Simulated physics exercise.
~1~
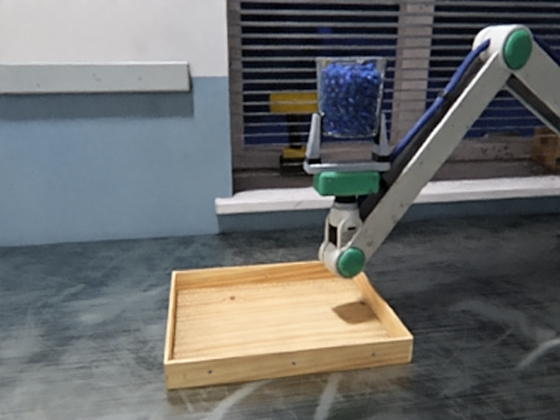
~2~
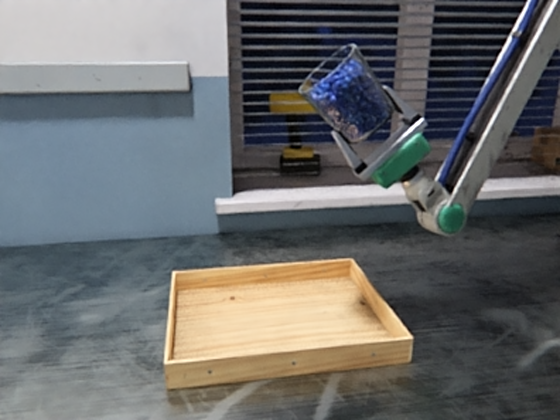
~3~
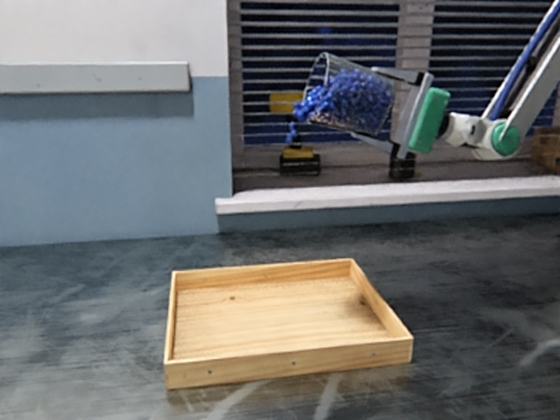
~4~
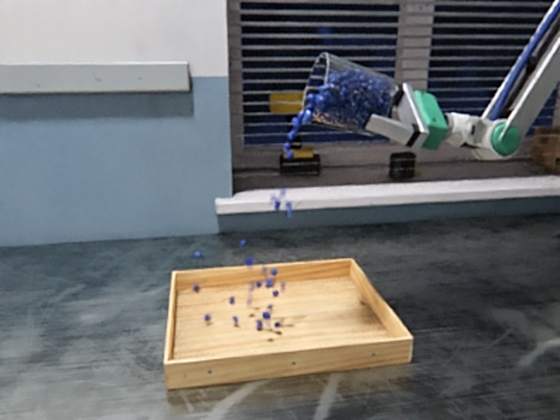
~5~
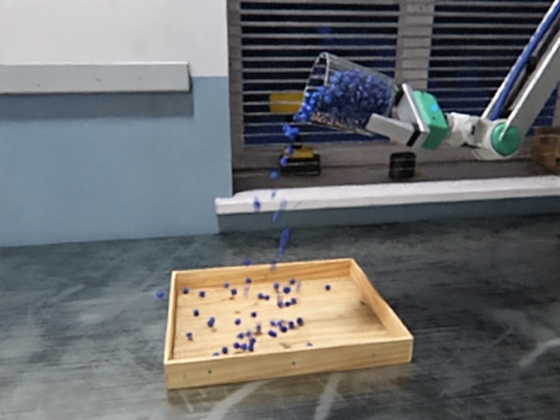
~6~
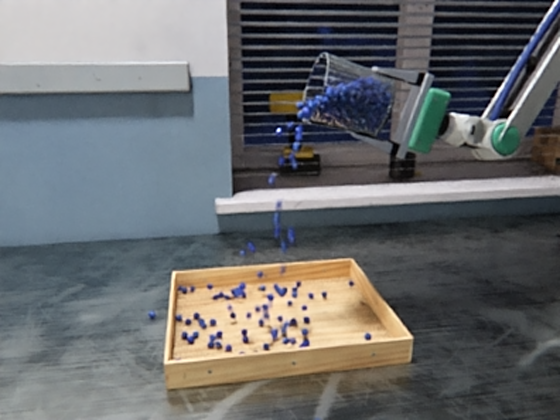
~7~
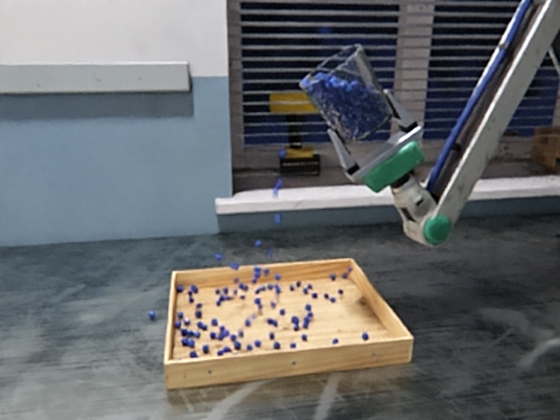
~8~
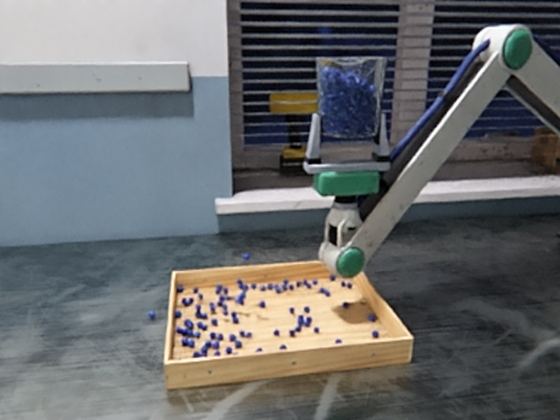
To begin with, a robotic arm holds a clear tumbler full of blue beads upright above a dark table, where a shallow wooden tray sits. The arm tips the tumbler to the left until it lies almost on its side, and beads gather at its rim. They spill in a thin stream, falling into the tray and scattering across its floor. The arm then swings the tumbler back up as the last few beads drop. Finally the tumbler stands upright again, still holding most of its beads, while many lie spread in the tray and a few rest on the table.
